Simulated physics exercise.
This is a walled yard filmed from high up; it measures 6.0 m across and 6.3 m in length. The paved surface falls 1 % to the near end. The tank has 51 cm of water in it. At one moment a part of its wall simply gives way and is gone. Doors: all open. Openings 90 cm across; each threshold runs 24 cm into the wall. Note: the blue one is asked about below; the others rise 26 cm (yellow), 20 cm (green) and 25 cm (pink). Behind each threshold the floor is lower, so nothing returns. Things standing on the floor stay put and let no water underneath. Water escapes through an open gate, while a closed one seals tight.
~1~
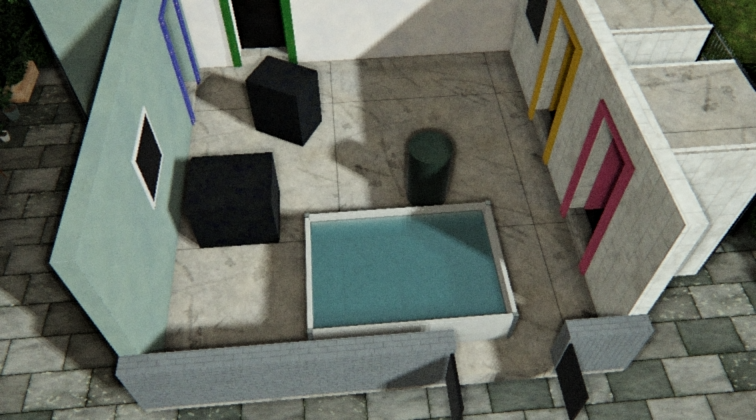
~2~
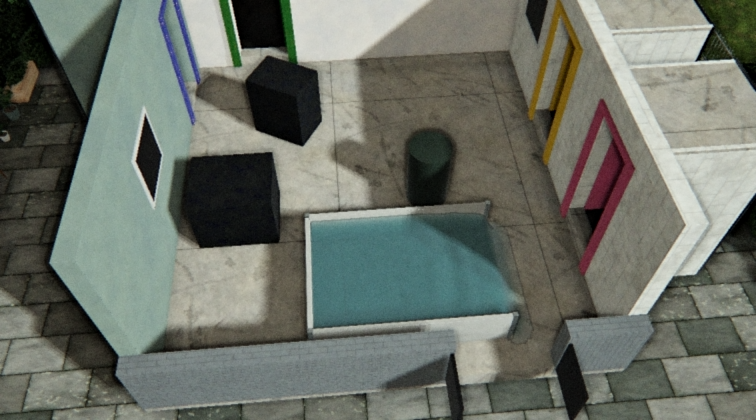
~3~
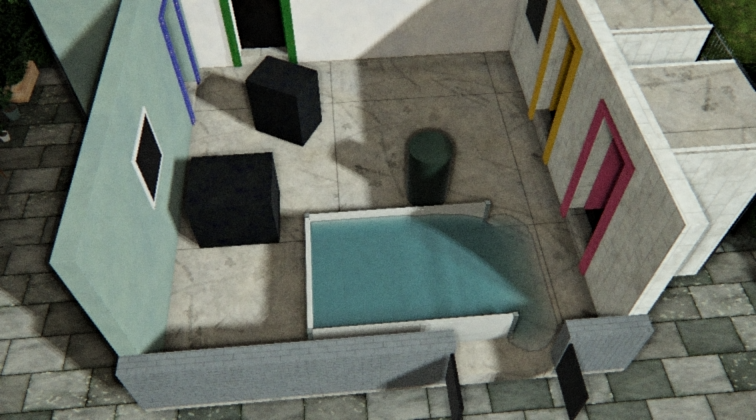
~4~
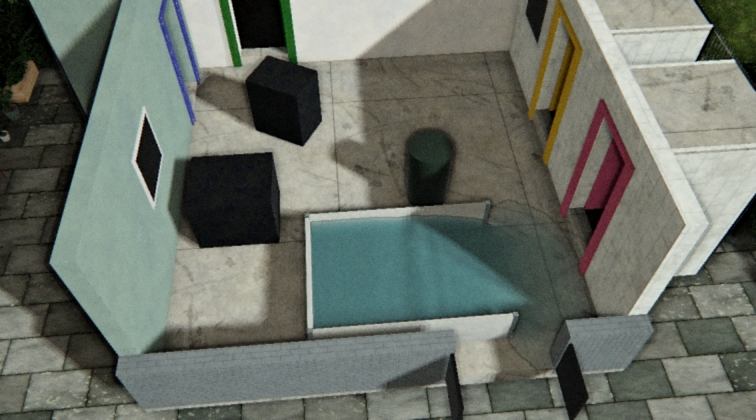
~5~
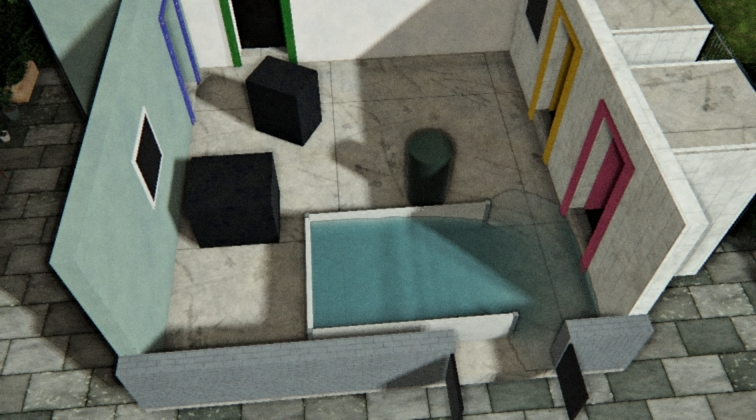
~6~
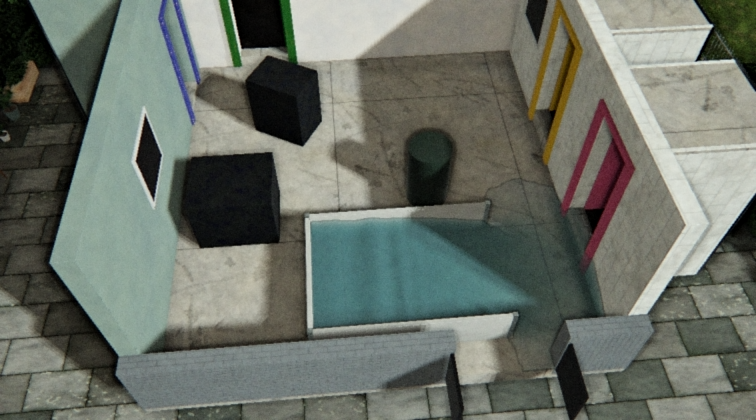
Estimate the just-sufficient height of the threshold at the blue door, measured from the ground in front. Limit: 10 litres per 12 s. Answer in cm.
I would say 10.5 cm.
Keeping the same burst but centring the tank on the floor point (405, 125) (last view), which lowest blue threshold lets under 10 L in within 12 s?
It should be around 16 cm high.
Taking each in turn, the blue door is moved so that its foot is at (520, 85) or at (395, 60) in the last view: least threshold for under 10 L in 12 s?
About 8.5 cm for the first and 10.0 cm for the second.
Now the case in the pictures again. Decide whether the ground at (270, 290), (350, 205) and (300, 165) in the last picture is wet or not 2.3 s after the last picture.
1: Unwetted; 2: Unwetted; 3: Unwetted.
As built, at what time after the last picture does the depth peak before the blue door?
The level tops out around 6.0 s.
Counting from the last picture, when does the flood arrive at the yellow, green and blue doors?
Yellow = 0.6 s, green = 4.0 s, blue = 5.0 s.
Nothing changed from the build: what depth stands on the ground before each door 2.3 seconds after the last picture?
Depths in cm - yellow: 10, green: 0, blue: 0, pink: 29.
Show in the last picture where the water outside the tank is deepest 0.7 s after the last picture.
(605, 346).
Then, 0.7 s after the last picture water covers 15 % of the floor, deepest (43 cm) near (605, 346); it has not reached the blue door.
Then, 2.3 s after the last picture water covers 40 % of the floor, deepest (32 cm) near (605, 346); it has not reached the blue door.
Then, 11.3 s after the last picture water covers 95 % of the floor, deepest (10 cm) near (320, 226); 5 cm at the blue door, 8 litres in over its 11 cm threshold.
At the blue door as built, the water peaked near 14 cm, 5.9 s after the last picture.
With a threshold of 9 cm, 21 litres would have come in within the 12 s; with 12 cm, 4 litres. So under 10 litres takes about 10.5 cm.
